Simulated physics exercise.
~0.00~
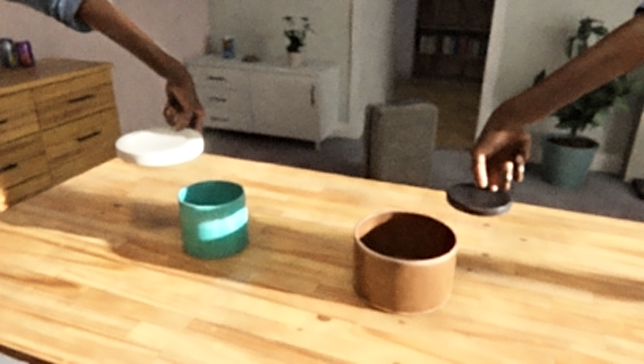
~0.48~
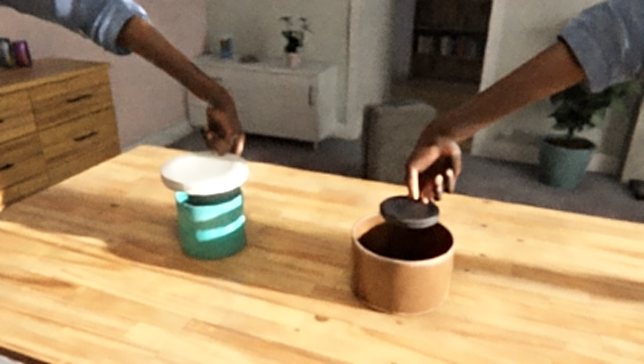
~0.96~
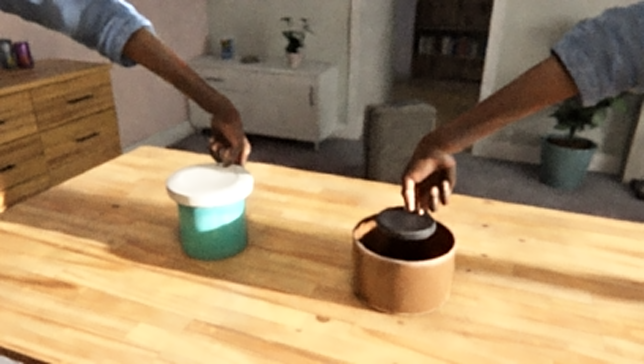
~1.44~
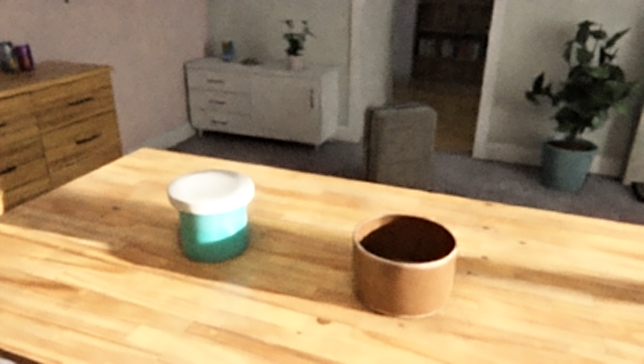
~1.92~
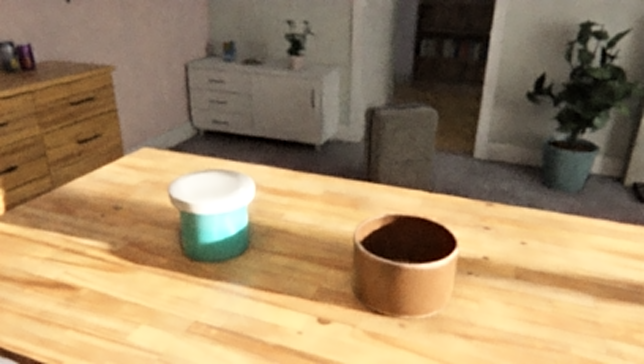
On a wooden table, hands lower a white lid onto one container and a black coaster into another.
